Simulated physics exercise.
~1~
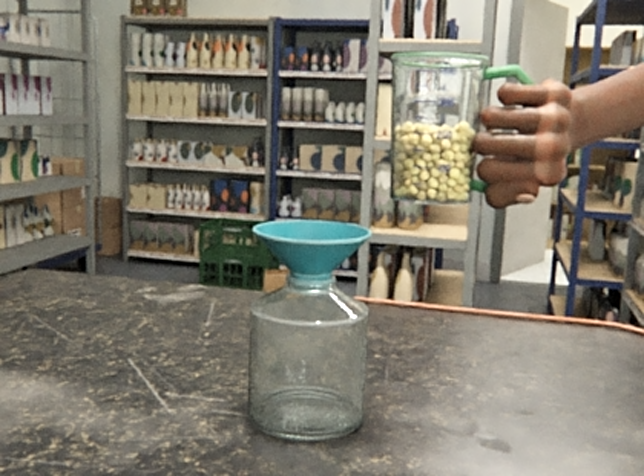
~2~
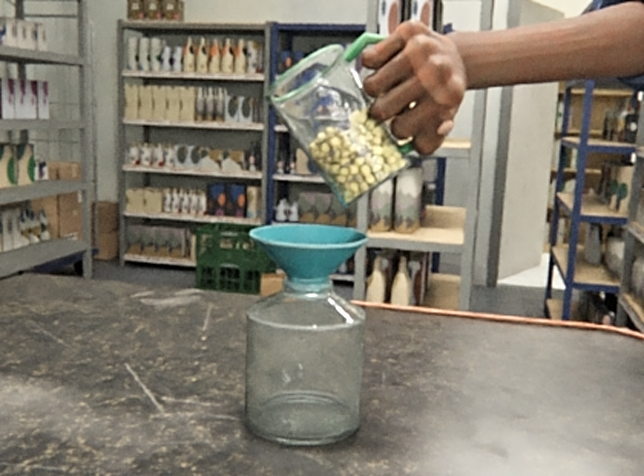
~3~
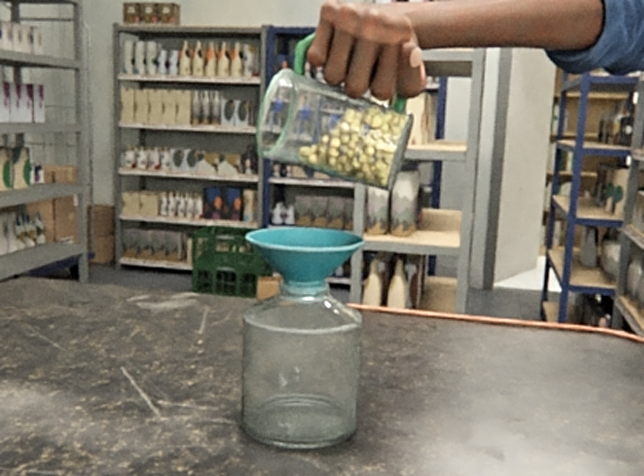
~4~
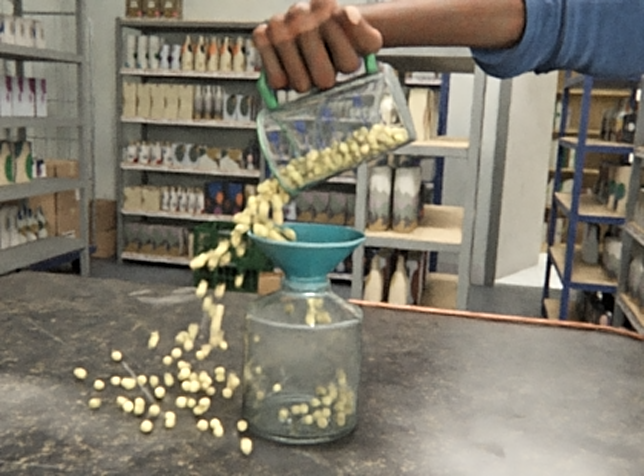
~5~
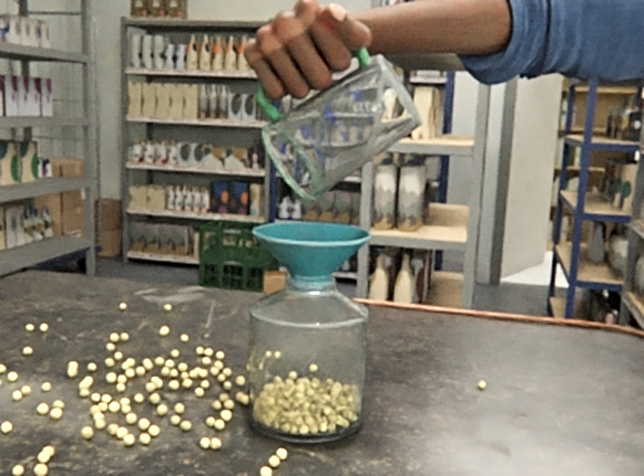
In a storeroom lined with shelves of bottles and boxes, a slightly swaying camera looks across a dark, scuffed tabletop. A clear glass jar stands on it with a teal funnel in its mouth, and at the upper right a hand holds a see-through cup with a green handle, part filled with pale yellow beans. The hand moves left over the funnel and tilts the cup onto its side. Beans pour out, some dropping through the funnel while many miss it and scatter across the table to the left. The cup ends tipped downward and empty, with most beans in the jar and the rest spilt.
